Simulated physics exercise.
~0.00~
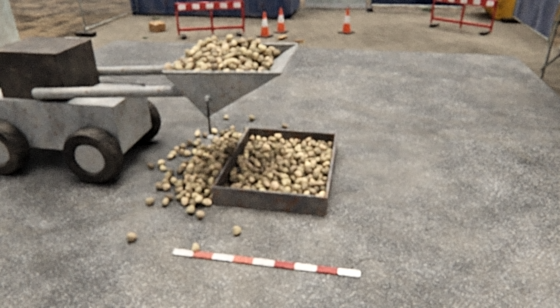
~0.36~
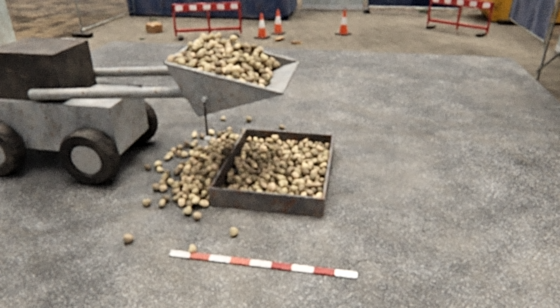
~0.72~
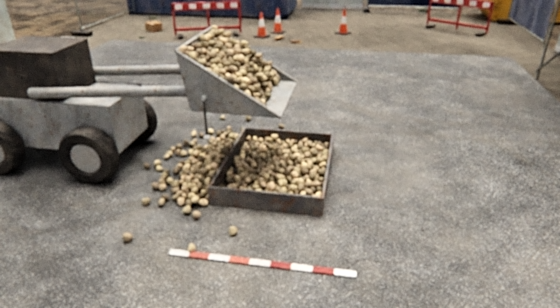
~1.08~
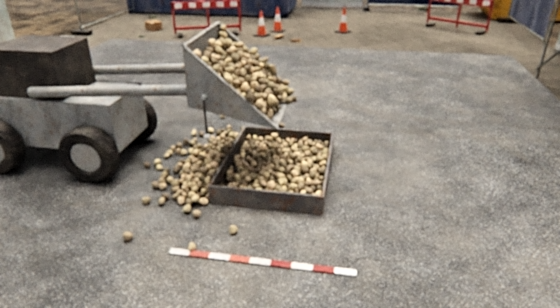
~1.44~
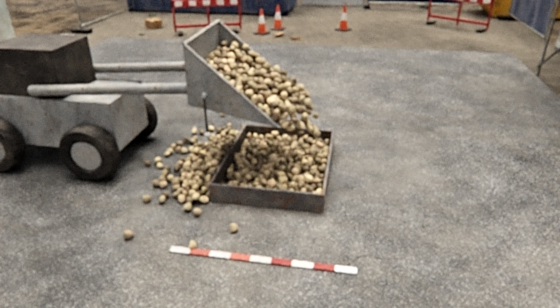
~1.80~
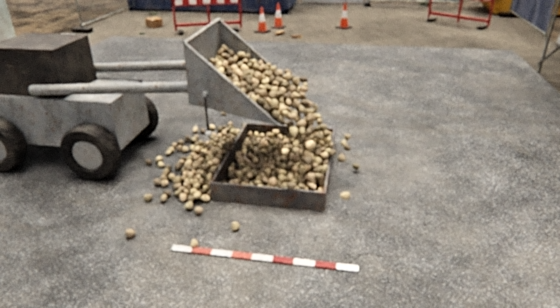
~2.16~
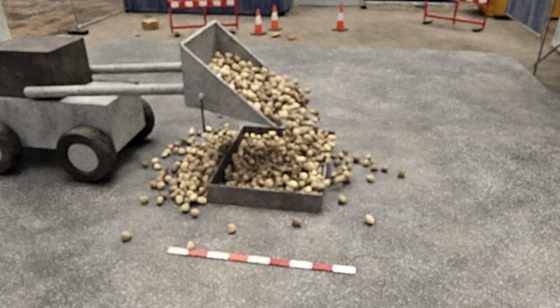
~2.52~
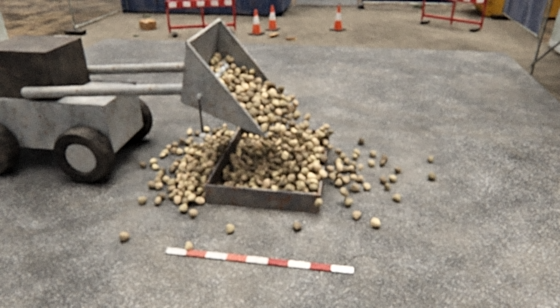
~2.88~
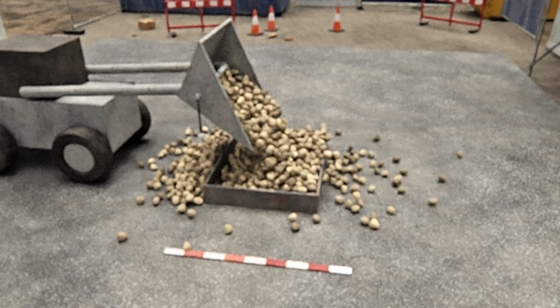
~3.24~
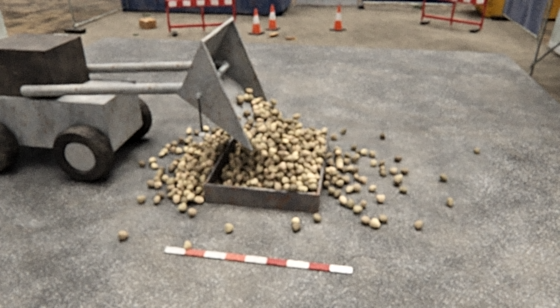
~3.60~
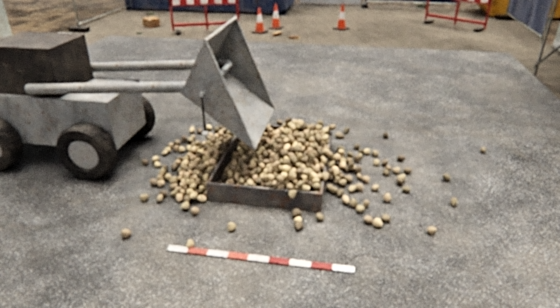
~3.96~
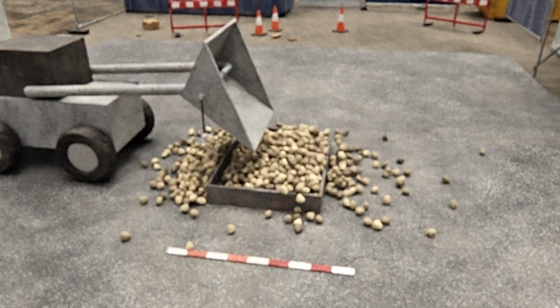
On a speckled grey floor in a large indoor space, seen from slightly above, a grey wheeled loader stands at the left, its raised bucket full of tan stones. Below sits a low dark square bin already holding stones, with more heaped at its left, a red and white staff in front, and cones and barriers behind. The bucket tips forward, pauses, and stones begin sliding into the bin. They pile up and spill over its right side, some rolling across the floor. The bucket tips steeper and empties, then stays tilted above the heaped bin and scattered stones.
